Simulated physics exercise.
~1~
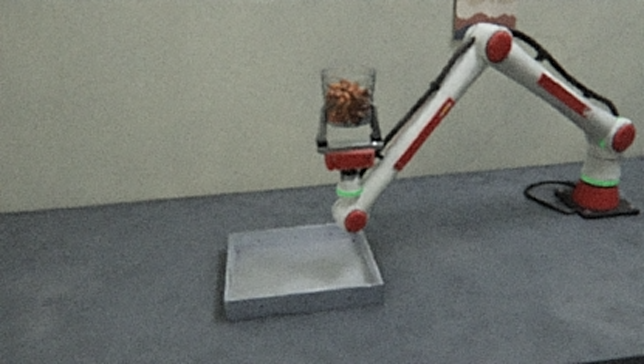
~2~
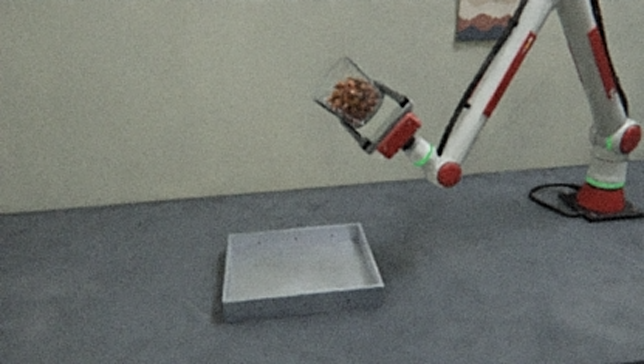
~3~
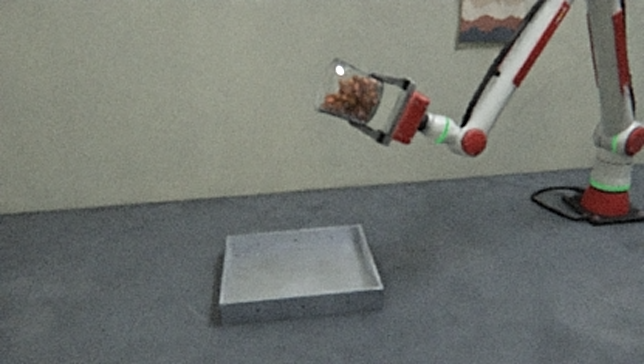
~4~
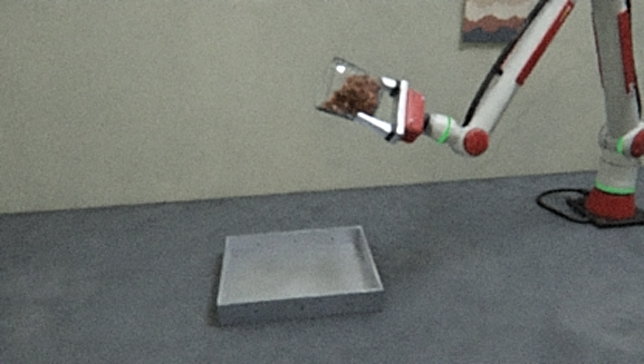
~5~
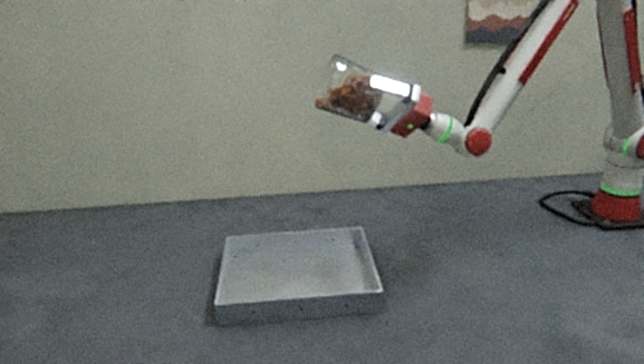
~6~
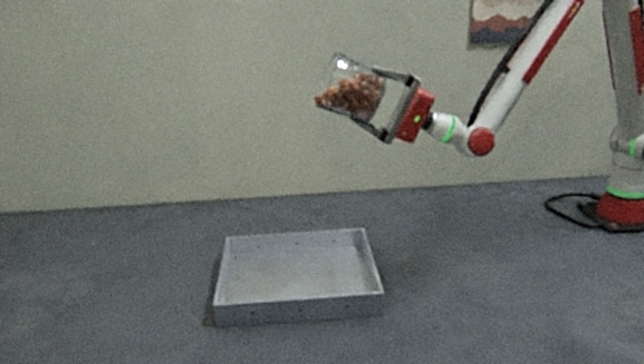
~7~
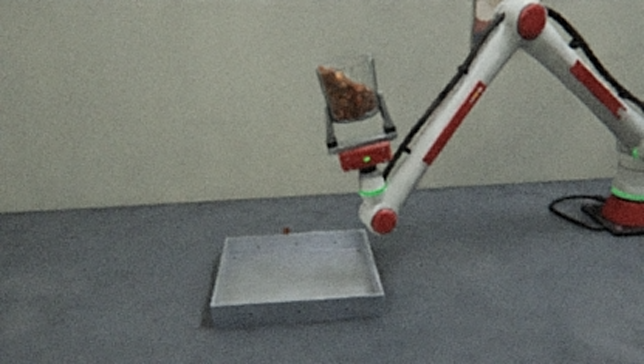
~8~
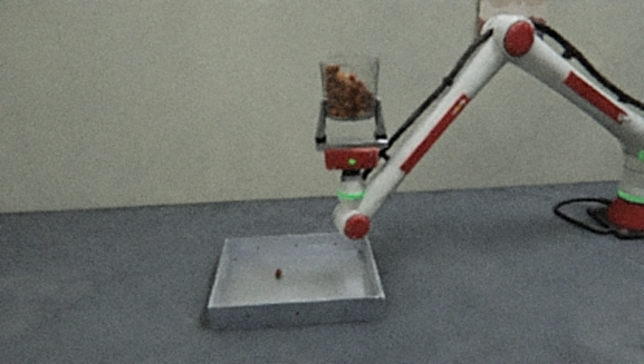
A white and red robot arm tipped a clear cup of brown nuts sideways above a gray tray, rolled it around while it stayed slanted, then stood it upright again, with just one nut dropping into the tray and the rest still in the cup.
